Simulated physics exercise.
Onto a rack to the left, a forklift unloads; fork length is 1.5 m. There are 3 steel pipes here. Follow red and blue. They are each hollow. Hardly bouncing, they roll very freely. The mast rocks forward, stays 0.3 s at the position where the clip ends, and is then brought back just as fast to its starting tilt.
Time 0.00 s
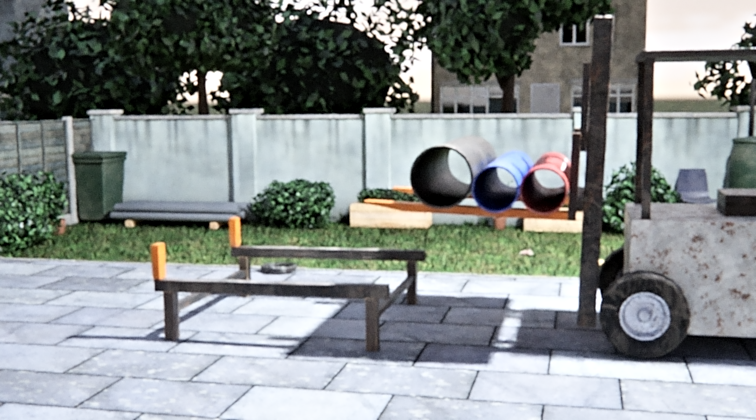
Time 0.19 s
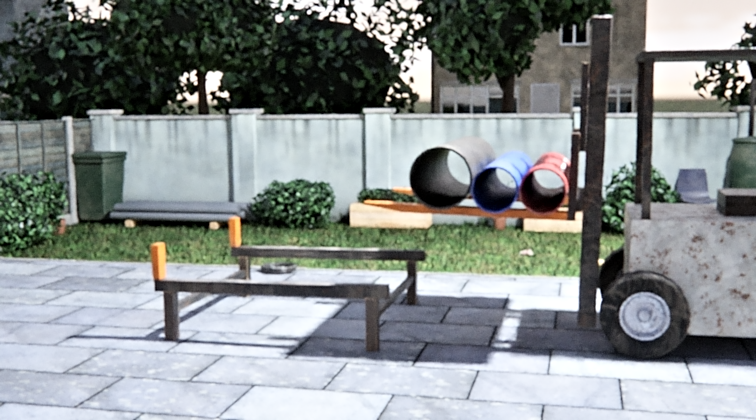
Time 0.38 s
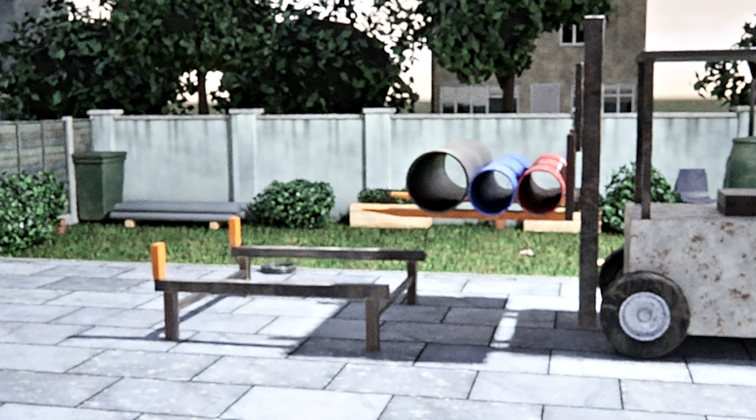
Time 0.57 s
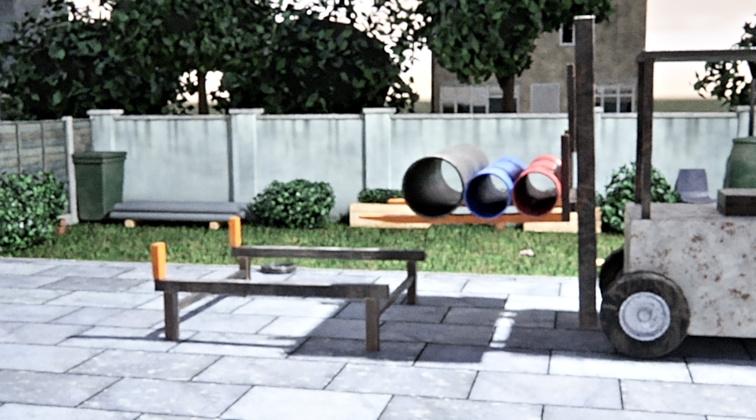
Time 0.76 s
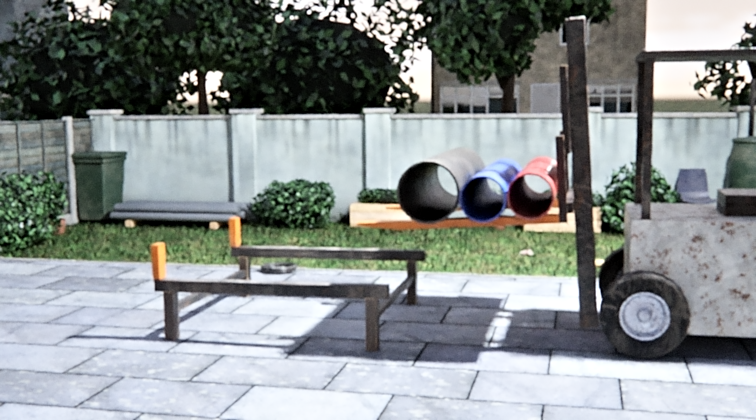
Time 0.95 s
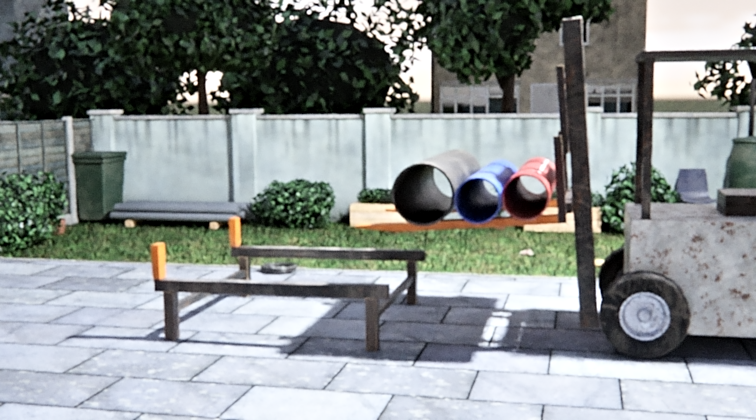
On a paved yard, a forklift's mast tilts slightly forward, lowering three hollow pipes a little.
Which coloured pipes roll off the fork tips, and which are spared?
Red: Is retained. Blue: Is retained.
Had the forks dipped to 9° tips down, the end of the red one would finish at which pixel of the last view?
Near pixel (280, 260).
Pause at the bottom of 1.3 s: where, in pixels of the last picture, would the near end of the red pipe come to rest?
It would finish close to (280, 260) in the last picture.
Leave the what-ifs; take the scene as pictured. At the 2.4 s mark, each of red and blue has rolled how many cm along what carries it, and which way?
Red 55 left, blue 55 left.
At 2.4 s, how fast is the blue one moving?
0.2 m/s or so.
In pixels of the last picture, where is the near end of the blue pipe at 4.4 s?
(410, 185), more or less.
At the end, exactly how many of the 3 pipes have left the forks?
1.
By 2.4 s, red is on the forks, 75 cm from the tips, rolling left; blue is on the forks, 45 cm from the tips, rolling left; 0 off the forks so far.
By 4.4 s, red is on the forks, 70 cm from the tips, rolling right; blue is on the forks, 40 cm from the tips, rolling right; 1 off the forks so far.
Finally (6.7 s), red is on the forks, 130 cm from the tips; blue is on the forks, 100 cm from the tips; 1 off the forks so far.
